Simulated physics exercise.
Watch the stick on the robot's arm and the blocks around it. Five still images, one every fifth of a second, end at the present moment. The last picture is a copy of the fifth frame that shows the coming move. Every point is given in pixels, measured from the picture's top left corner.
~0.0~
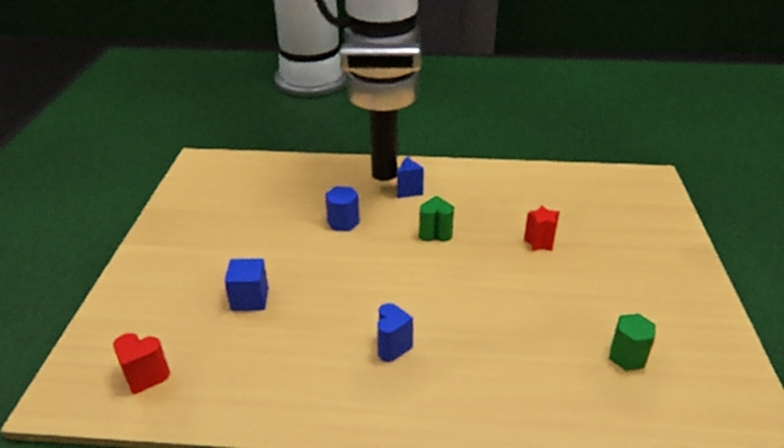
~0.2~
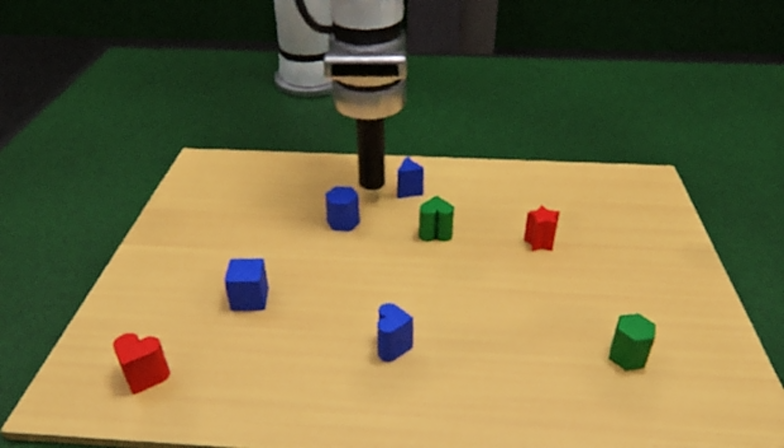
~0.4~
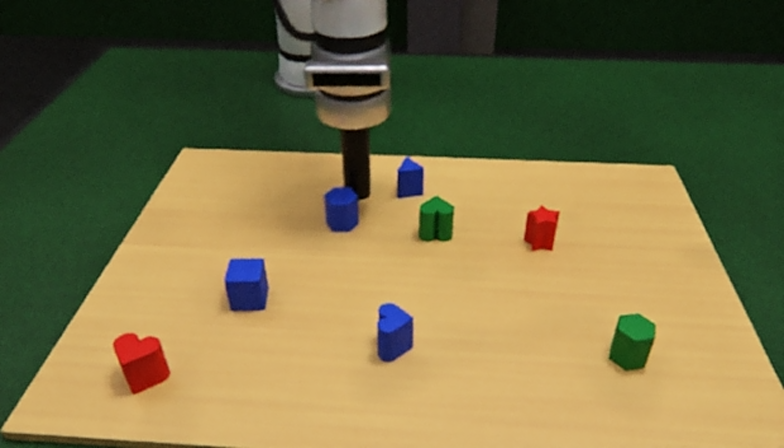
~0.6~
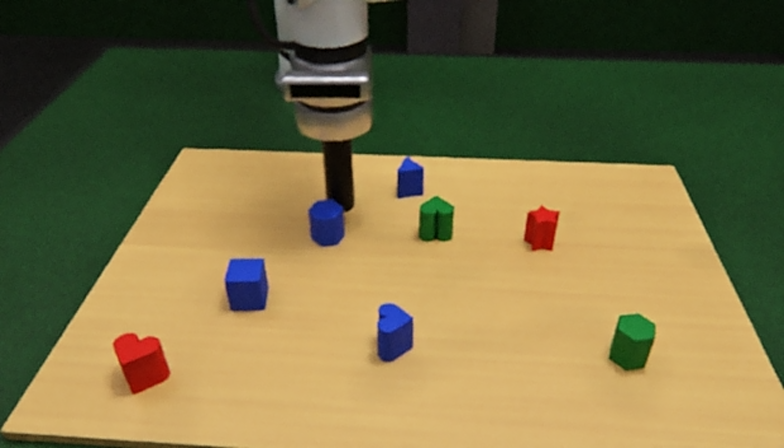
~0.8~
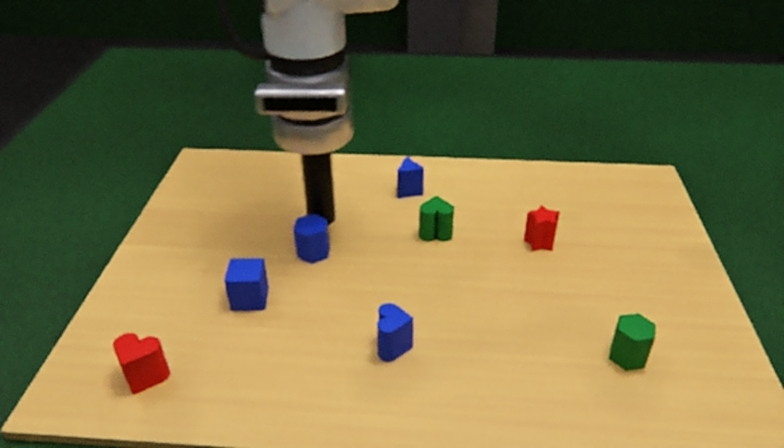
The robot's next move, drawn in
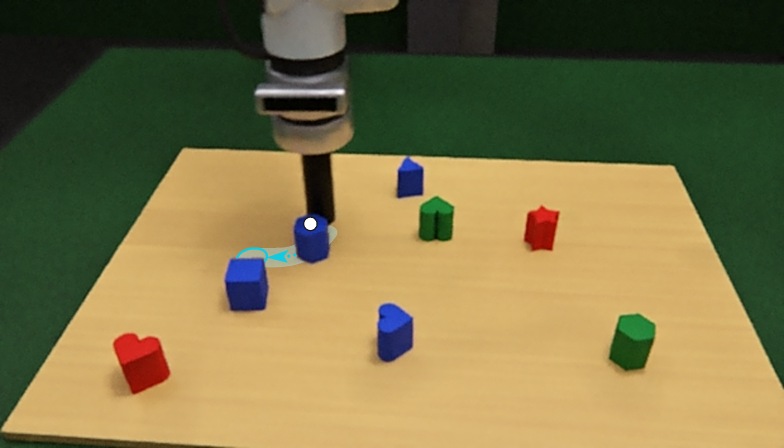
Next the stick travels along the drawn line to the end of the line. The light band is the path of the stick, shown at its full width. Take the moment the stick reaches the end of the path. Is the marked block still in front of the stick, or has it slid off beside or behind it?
The stick moves past it.
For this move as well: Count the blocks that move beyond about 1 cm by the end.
The number will come to 1.
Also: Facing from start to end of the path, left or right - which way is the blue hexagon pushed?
It slides leftward.
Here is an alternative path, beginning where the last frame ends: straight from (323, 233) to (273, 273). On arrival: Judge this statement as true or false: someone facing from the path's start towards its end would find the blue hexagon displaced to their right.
False - the claim does not hold.
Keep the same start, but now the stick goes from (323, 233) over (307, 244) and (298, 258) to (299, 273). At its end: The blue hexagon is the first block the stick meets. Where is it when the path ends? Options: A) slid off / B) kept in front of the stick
Option B.
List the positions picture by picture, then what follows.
The first picture shows tip of the stick (384, 175), middles of tops, blue square block (244, 269), blue hexagon (342, 194).
The second picture shows stick (372, 183), nothing pushed.
The third picture shows stick (358, 194), nothing pushed.
The fourth picture shows stick (341, 205), blue hexagon (326, 208).
The fifth picture shows stick (322, 219), blue square block (244, 269), blue hexagon (310, 224).
The line goes from (323, 233) through (308, 249) and (281, 257) to (252, 258); the dot is on the blue hexagon.
The first path, step by step. Halfway along, stick (292, 241); blue hexagon (296, 246), turned 55° anticlockwise.
At the end, stick (249, 243); blue square block unmoved; blue hexagon (296, 246), turned 55° anticlockwise.
